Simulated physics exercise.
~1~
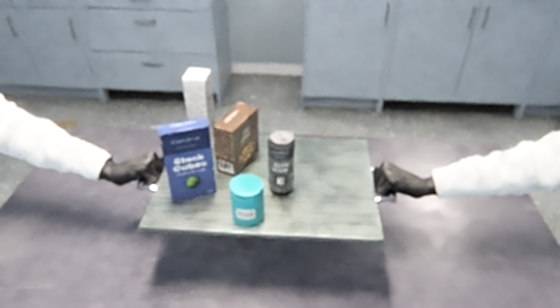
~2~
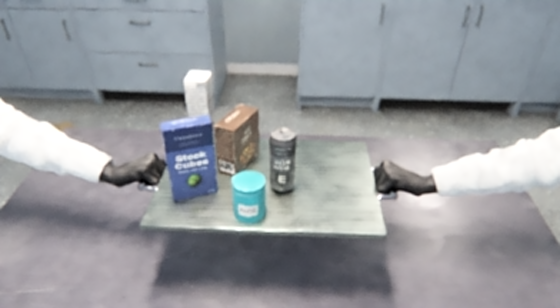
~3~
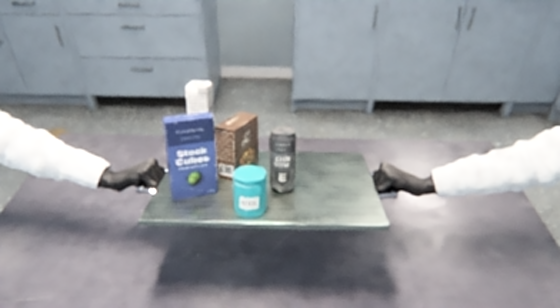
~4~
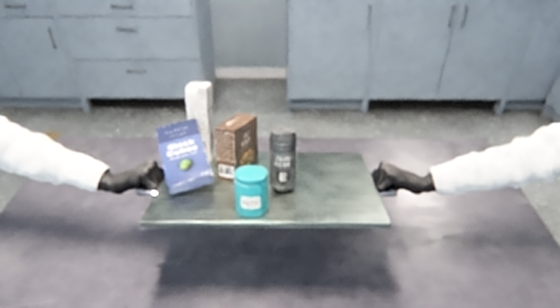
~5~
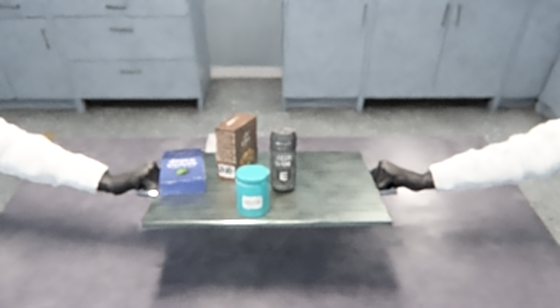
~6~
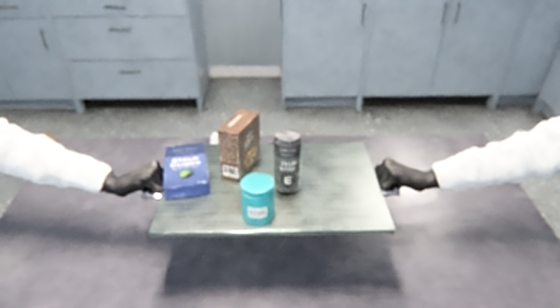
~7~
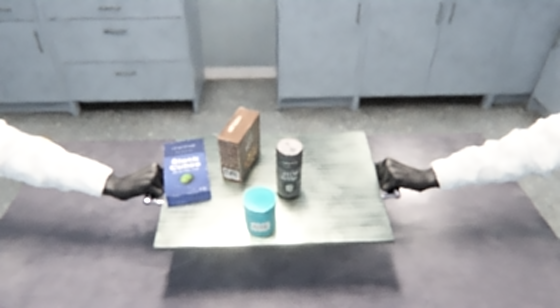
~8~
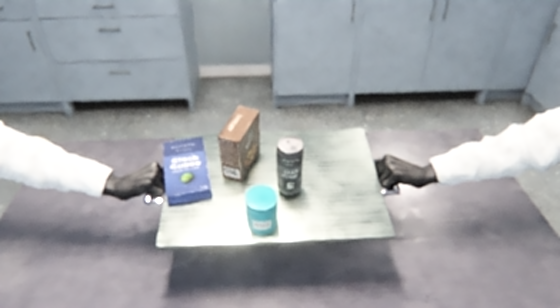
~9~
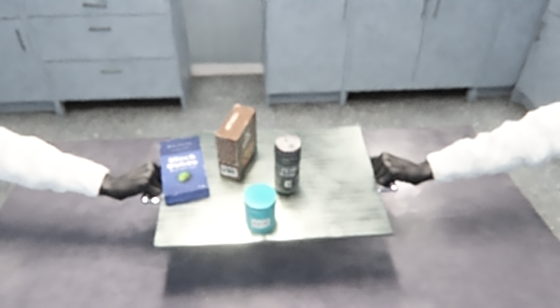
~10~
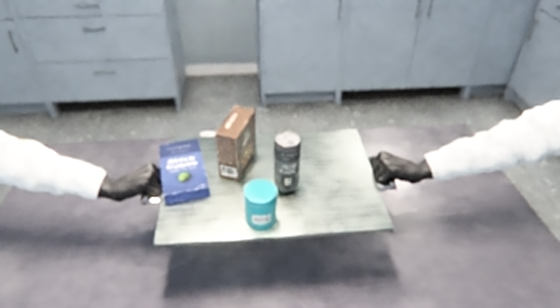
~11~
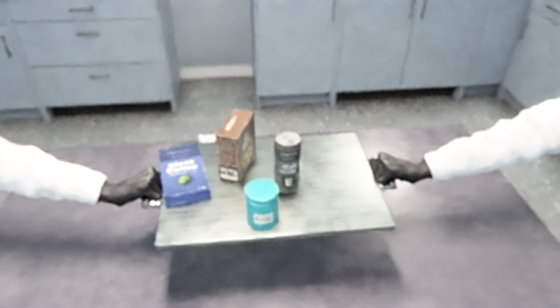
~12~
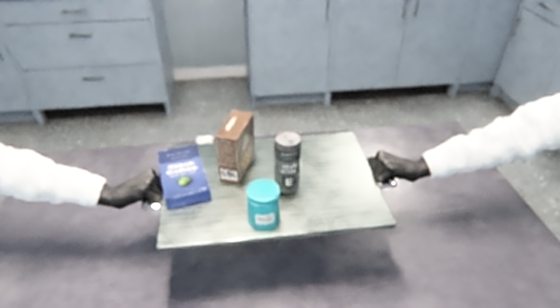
The video shows two gloved hands holding a flat tray with a blue packet, turquoise jar, brown packet, grey can and white carton. The tray tips away, the blue packet and carton topple, and it tilts back, ending with the packet lying flat, the carton off the far edge and the others upright.
